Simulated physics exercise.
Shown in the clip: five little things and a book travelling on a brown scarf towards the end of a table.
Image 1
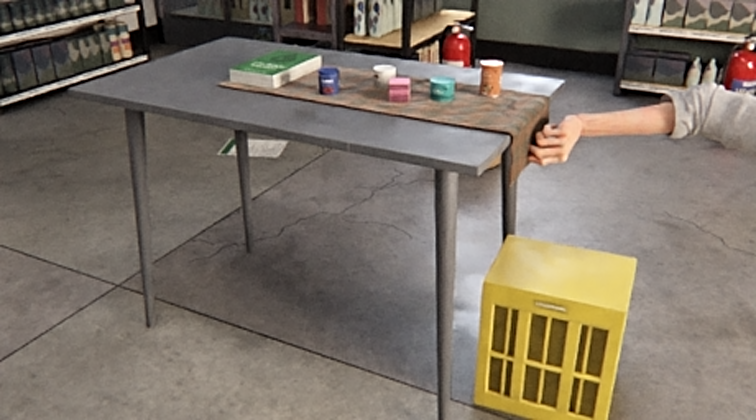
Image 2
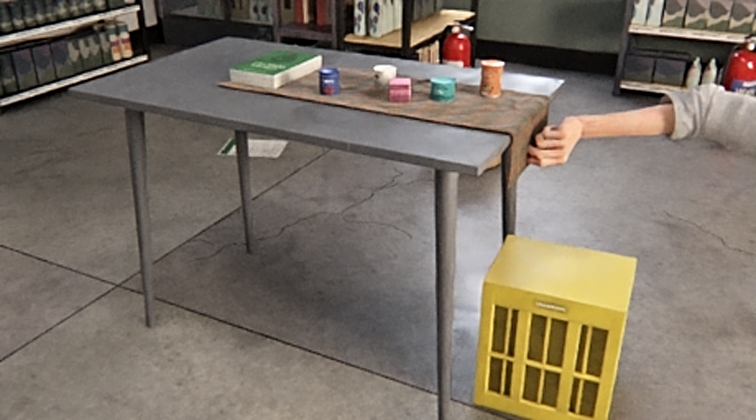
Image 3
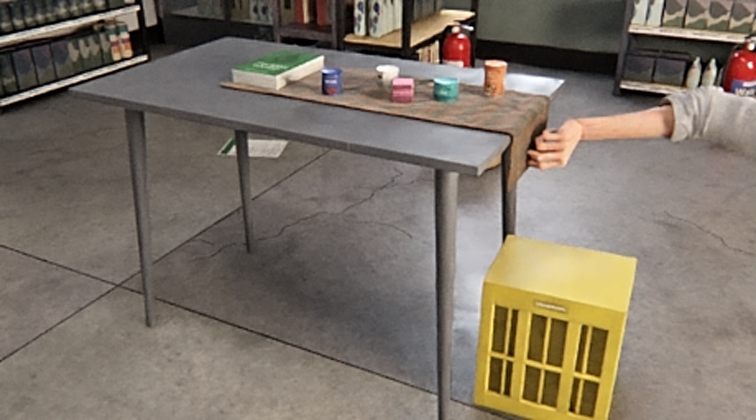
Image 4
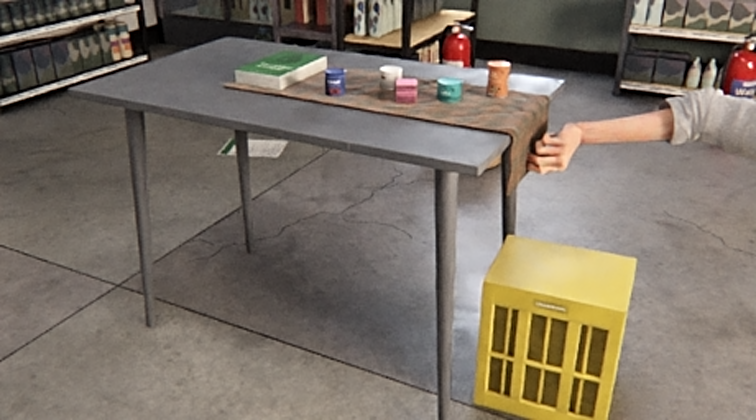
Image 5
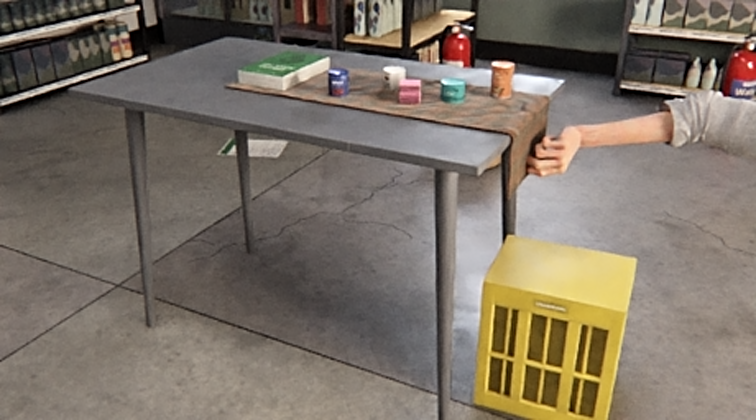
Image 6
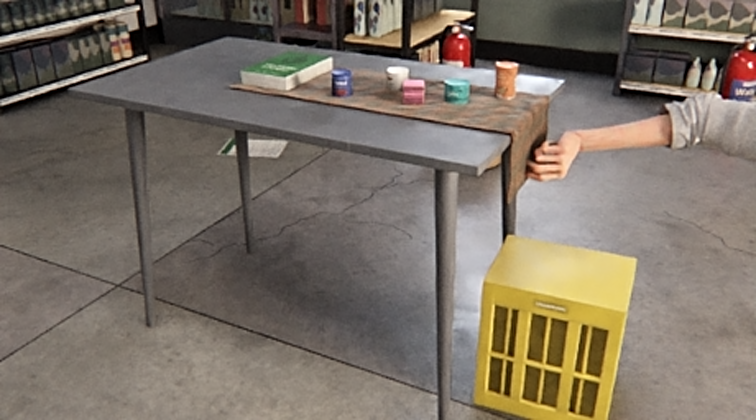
In a shop, a hand at the right slowly drew a brown scarf over the edge of a grey table, and the book and five small pots on it crept along with it, above a yellow crate.
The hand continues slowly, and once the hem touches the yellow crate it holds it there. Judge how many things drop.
The number that drops will be two.
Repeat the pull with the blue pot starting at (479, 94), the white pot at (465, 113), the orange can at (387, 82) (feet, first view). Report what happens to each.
My call: The blue pot takes a tumble; the white pot takes a tumble; the orange can hangs on.
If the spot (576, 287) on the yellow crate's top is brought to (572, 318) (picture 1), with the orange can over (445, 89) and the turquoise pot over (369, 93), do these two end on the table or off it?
Orange can is gone, turquoise pot stays.
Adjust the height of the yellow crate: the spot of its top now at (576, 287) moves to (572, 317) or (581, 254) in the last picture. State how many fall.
3 and 1.
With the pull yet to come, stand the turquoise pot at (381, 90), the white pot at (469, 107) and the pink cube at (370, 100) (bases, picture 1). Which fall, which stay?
The turquoise pot stays on; the white pot tumbles off; the pink cube survives.
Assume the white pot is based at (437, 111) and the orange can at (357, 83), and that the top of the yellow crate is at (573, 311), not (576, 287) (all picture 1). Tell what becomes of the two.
Observed: White pot departs; orange can remains seated.
A little later, hem near (523, 228); orange can gone.
Next, hem on the crate; orange can and turquoise pot gone.
When it is over, hem on the crate; orange can and turquoise pot gone. Over the edge go two.
